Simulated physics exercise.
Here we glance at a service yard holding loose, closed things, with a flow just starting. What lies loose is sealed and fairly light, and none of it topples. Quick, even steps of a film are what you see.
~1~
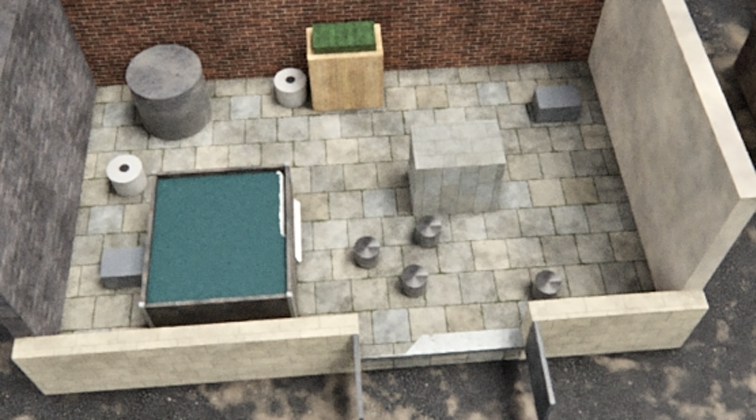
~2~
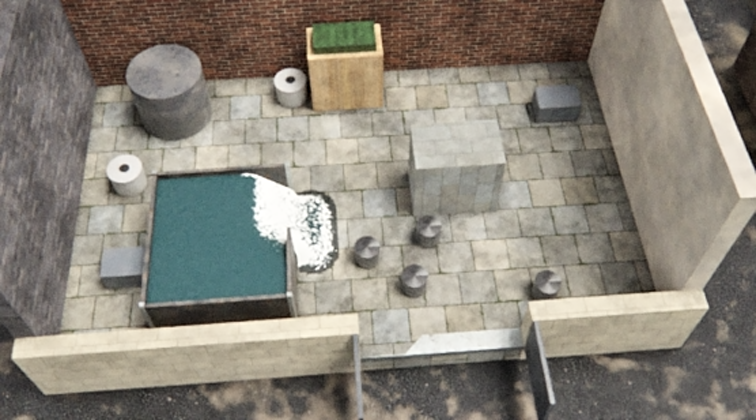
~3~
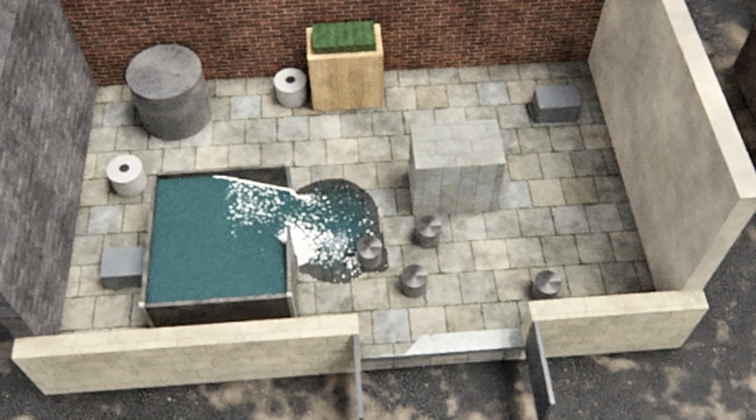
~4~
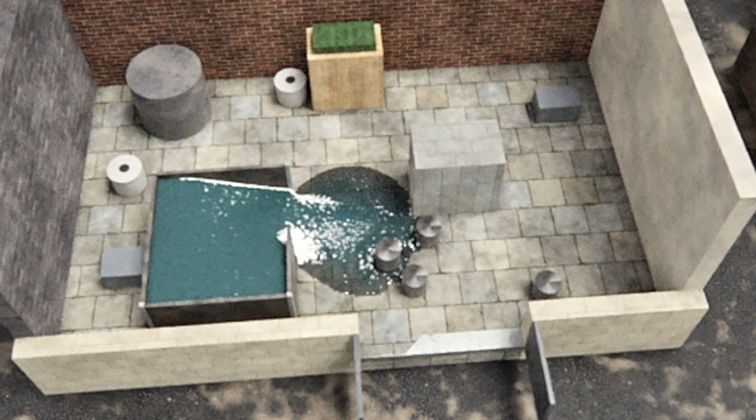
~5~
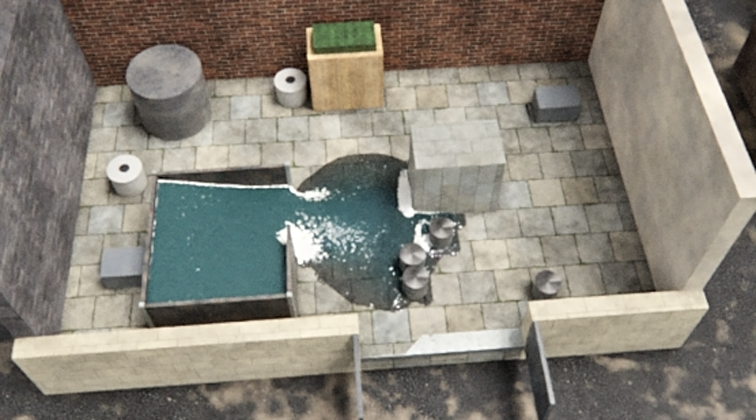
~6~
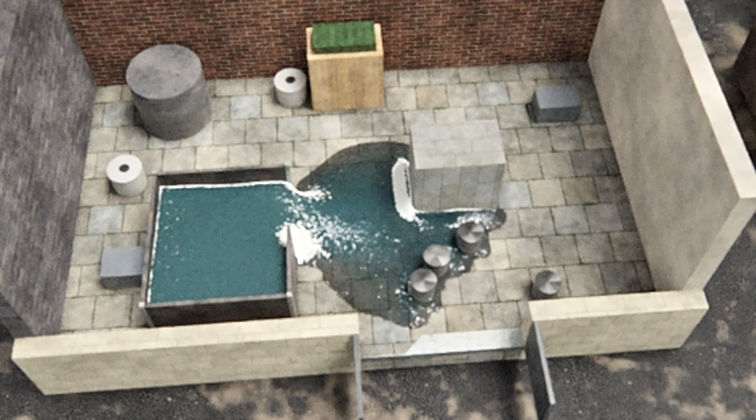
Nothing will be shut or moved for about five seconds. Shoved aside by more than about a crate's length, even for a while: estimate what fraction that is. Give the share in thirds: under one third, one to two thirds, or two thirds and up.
Share: A third up to two thirds.
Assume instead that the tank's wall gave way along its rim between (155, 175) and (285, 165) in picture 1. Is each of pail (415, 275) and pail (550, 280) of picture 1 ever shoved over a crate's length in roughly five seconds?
Lab note, in listed order: Got there; didn't get there.
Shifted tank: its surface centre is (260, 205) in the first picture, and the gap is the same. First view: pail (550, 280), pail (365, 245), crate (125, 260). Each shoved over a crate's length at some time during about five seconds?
The three, one by one: Past that mark, short of that and short of that.
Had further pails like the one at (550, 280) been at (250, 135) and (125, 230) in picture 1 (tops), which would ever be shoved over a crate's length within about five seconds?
First: Stays short of it; second: Stays short of it.
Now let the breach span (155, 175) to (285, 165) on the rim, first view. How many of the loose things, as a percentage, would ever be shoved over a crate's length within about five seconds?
I'd guess around 60 percent of them.
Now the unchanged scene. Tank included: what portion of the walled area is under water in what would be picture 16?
Roughly 55 %.
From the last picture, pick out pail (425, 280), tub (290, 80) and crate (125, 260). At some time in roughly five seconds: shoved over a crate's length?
The first one traveled far, the second stayed within range and the third stayed within range.
A moment on, 3 of 8 are well off their spots; 0 afloat.
Next, 4 of 8 are well off their spots; 3 afloat.
Later, 4 of 8 are well off their spots; 3 afloat.
In the end, 4 of 8 are well off their spots, and 4 have been at some point; 4 afloat.
